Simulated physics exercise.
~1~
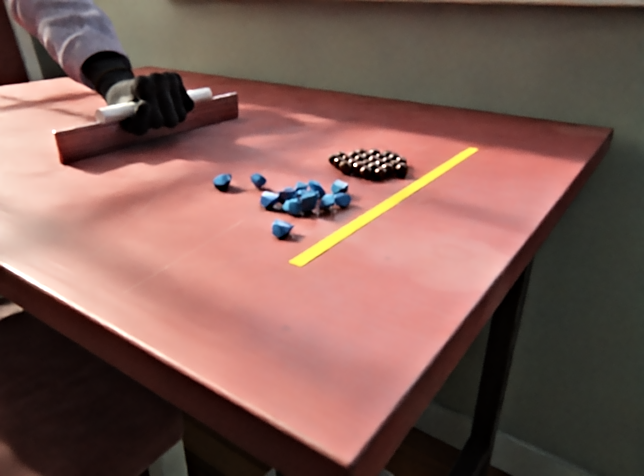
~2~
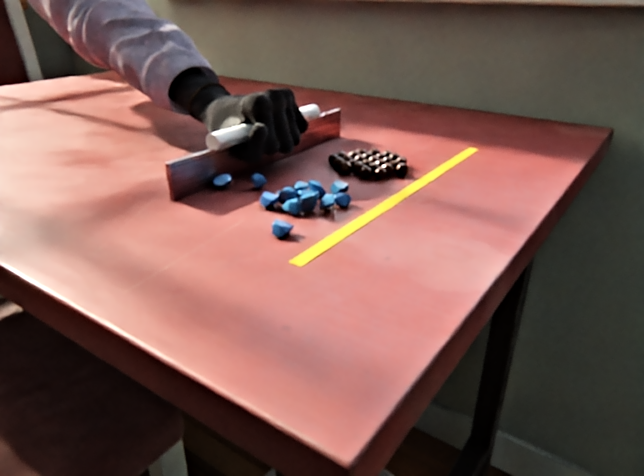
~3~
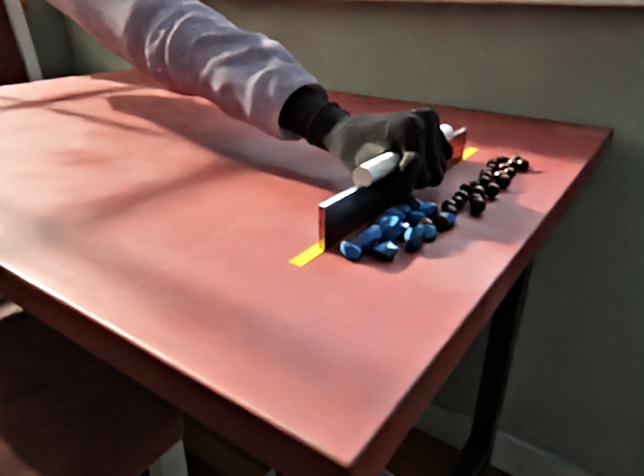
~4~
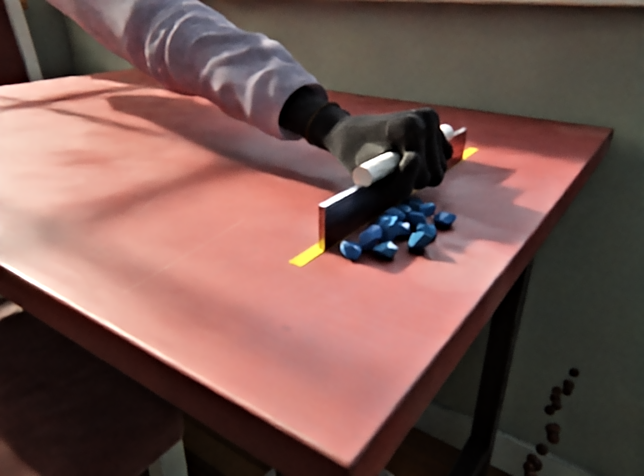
At first, a gloved hand holds an upright scraper blade by its pale handle at the left of a reddish table, with loose blue chunks and a cluster of dark pieces lying between it and a strip of yellow tape. The hand pushes the blade rightward until it nears both groups. It carries on to the yellow tape and stops there, with the blue chunks and the dark pieces now shifted past the line. The blue chunks stay on the table in front of the still blade, while the dark pieces go over the far edge and drop toward the floor.
